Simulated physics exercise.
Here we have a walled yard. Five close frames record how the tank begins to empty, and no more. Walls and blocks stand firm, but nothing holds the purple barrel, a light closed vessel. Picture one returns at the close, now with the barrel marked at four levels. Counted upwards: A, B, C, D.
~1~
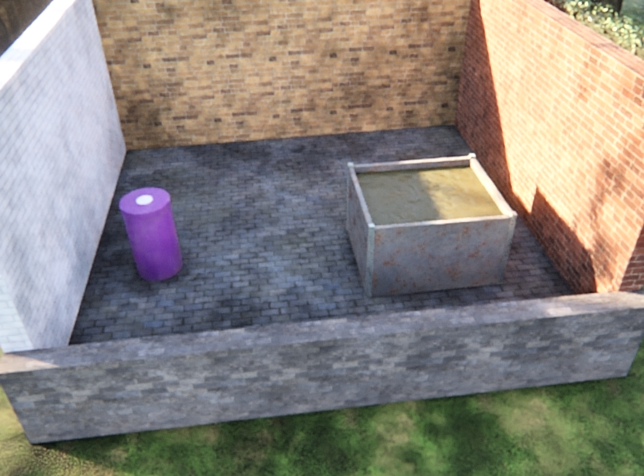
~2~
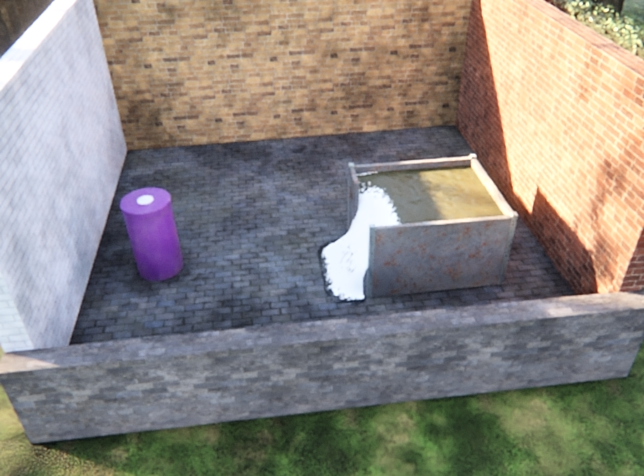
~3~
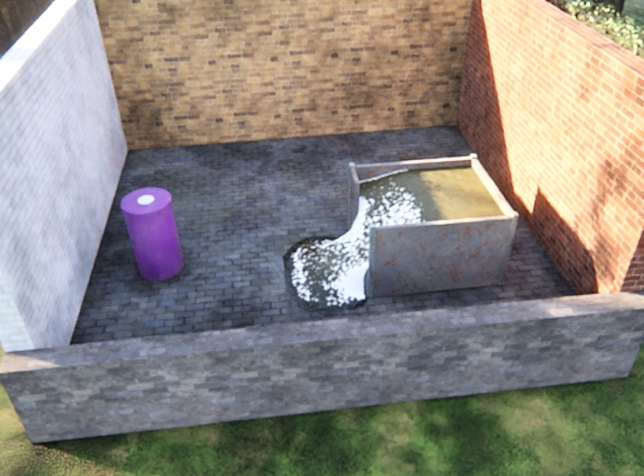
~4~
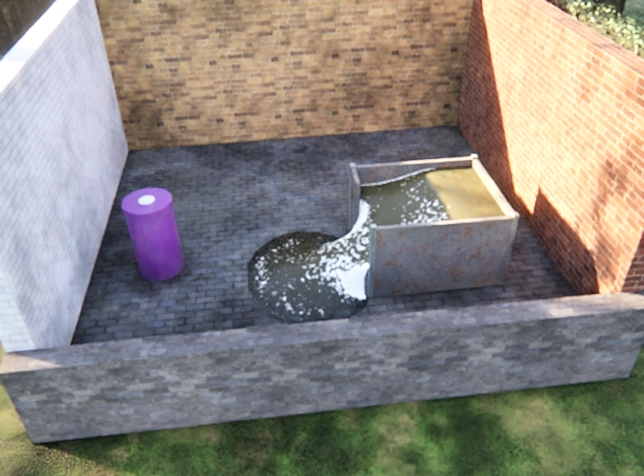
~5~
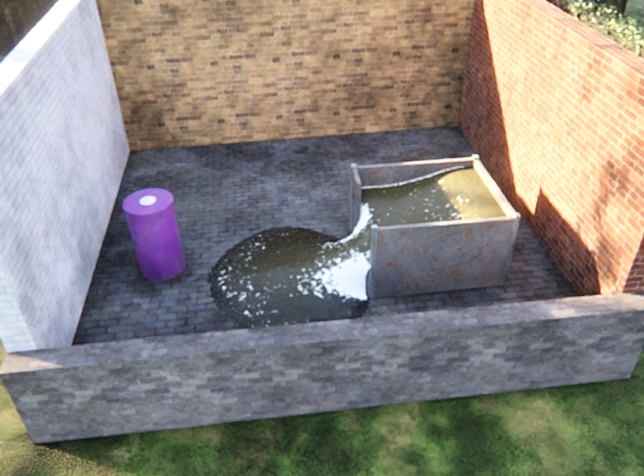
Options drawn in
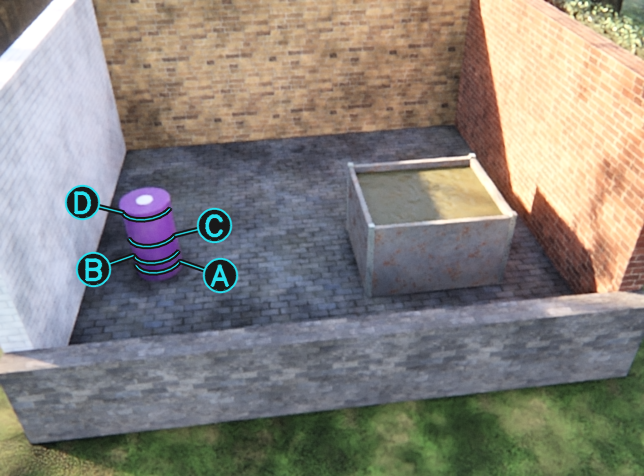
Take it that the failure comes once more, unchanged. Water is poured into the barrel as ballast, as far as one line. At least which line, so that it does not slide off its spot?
Go for C.
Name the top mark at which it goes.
The answer is B.
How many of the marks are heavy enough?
Two.
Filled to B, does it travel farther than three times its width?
No, it does not.
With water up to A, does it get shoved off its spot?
Yes, that goes wrong.
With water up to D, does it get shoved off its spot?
No, not at all.
On the marked copy, A at (156, 272); B at (154, 263); C at (150, 246); D at (144, 219); from the bottom up A, B, C, D.
If A is chosen, it is pushed about 5 times its own width away.
If B is chosen, it is pushed about its own width away.
If C is chosen, it does not move.
If D is chosen, it does not move.
